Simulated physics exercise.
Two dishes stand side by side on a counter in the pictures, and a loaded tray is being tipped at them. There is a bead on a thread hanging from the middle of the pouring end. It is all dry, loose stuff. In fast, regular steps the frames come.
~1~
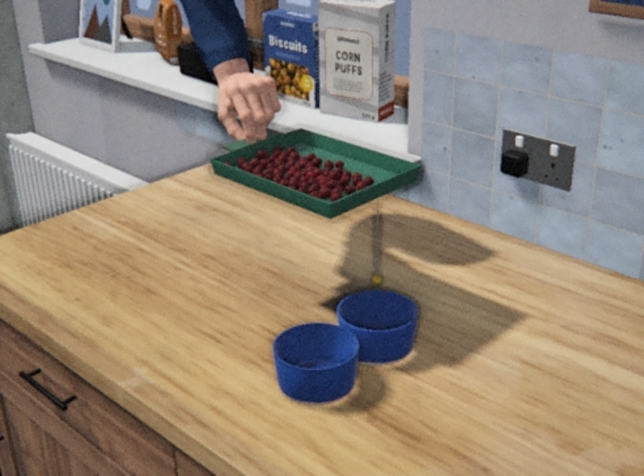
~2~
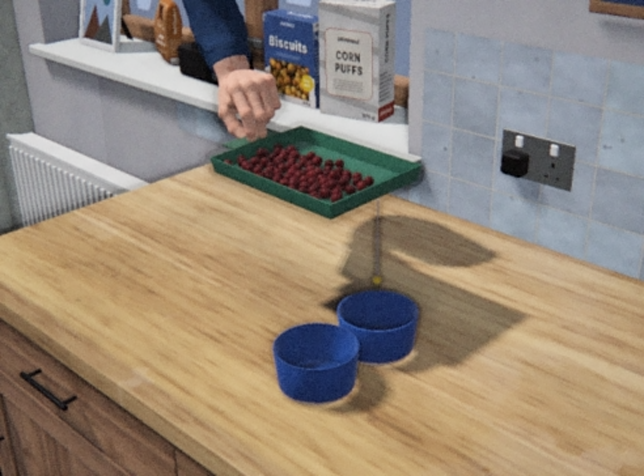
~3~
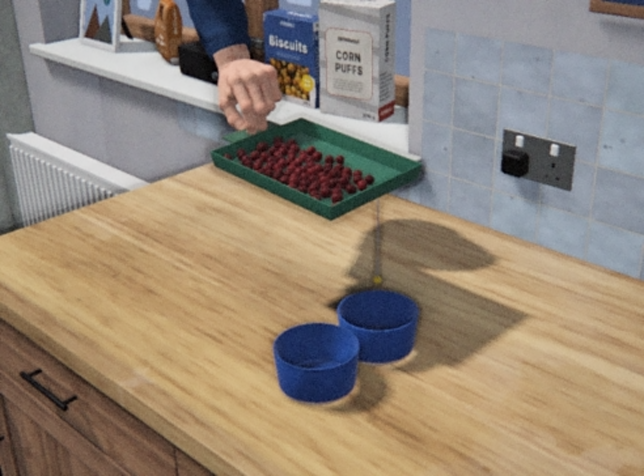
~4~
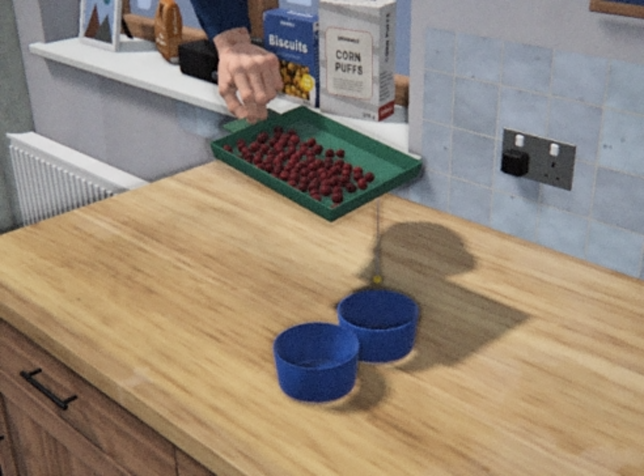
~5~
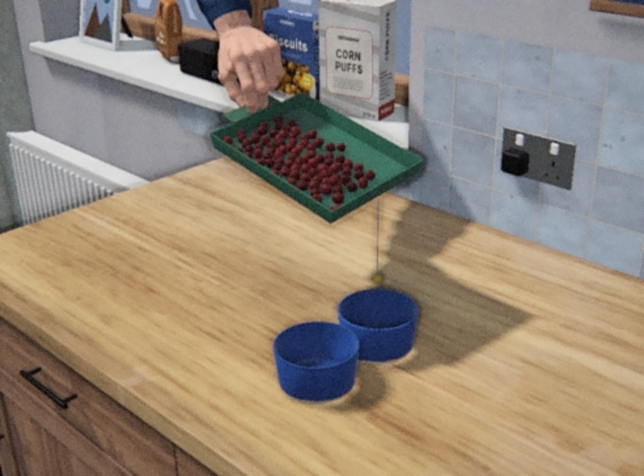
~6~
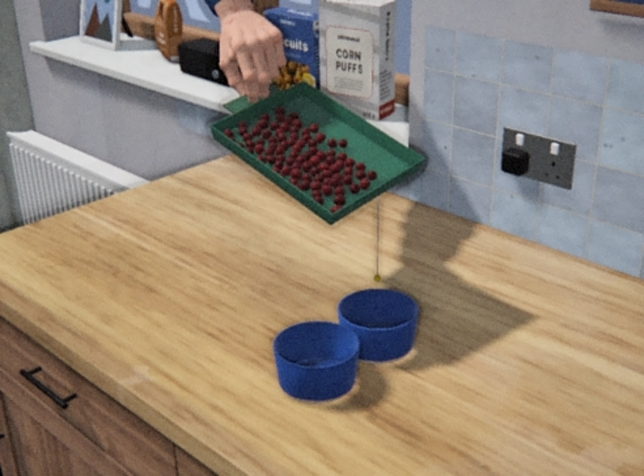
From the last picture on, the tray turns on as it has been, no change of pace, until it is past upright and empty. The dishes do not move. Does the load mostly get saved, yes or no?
Yes, most of it is saved.
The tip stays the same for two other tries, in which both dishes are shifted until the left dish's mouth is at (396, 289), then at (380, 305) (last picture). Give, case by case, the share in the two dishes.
About 0 per cent first, then about 40 per cent.
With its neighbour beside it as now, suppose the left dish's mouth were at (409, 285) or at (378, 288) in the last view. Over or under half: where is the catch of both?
For the earlier try a smaller portion is kept, for the later one a smaller portion.
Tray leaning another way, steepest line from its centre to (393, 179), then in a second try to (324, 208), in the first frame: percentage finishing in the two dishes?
Well, 0 percent for one and then 50 percent for the other.
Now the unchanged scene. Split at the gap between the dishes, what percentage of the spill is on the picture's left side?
It comes out at roughly 70 percent.
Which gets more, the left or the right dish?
Well, that is right of the pair.
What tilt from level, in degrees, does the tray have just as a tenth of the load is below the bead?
Around 115 degrees of turn.
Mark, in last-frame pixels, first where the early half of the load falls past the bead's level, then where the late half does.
About (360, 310), and after that about (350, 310).
Soon, tray tipped steeply; all on the tray.
A while on, tray tipped past a quarter turn; all on the tray.
Towards the end, tray tipped past a quarter turn; about a quarter in the left dish; about half in the right dish; about a quarter outside both.
Finally, tray tipped past a quarter turn; about a quarter in the left dish; about half in the right dish; about a quarter outside both.
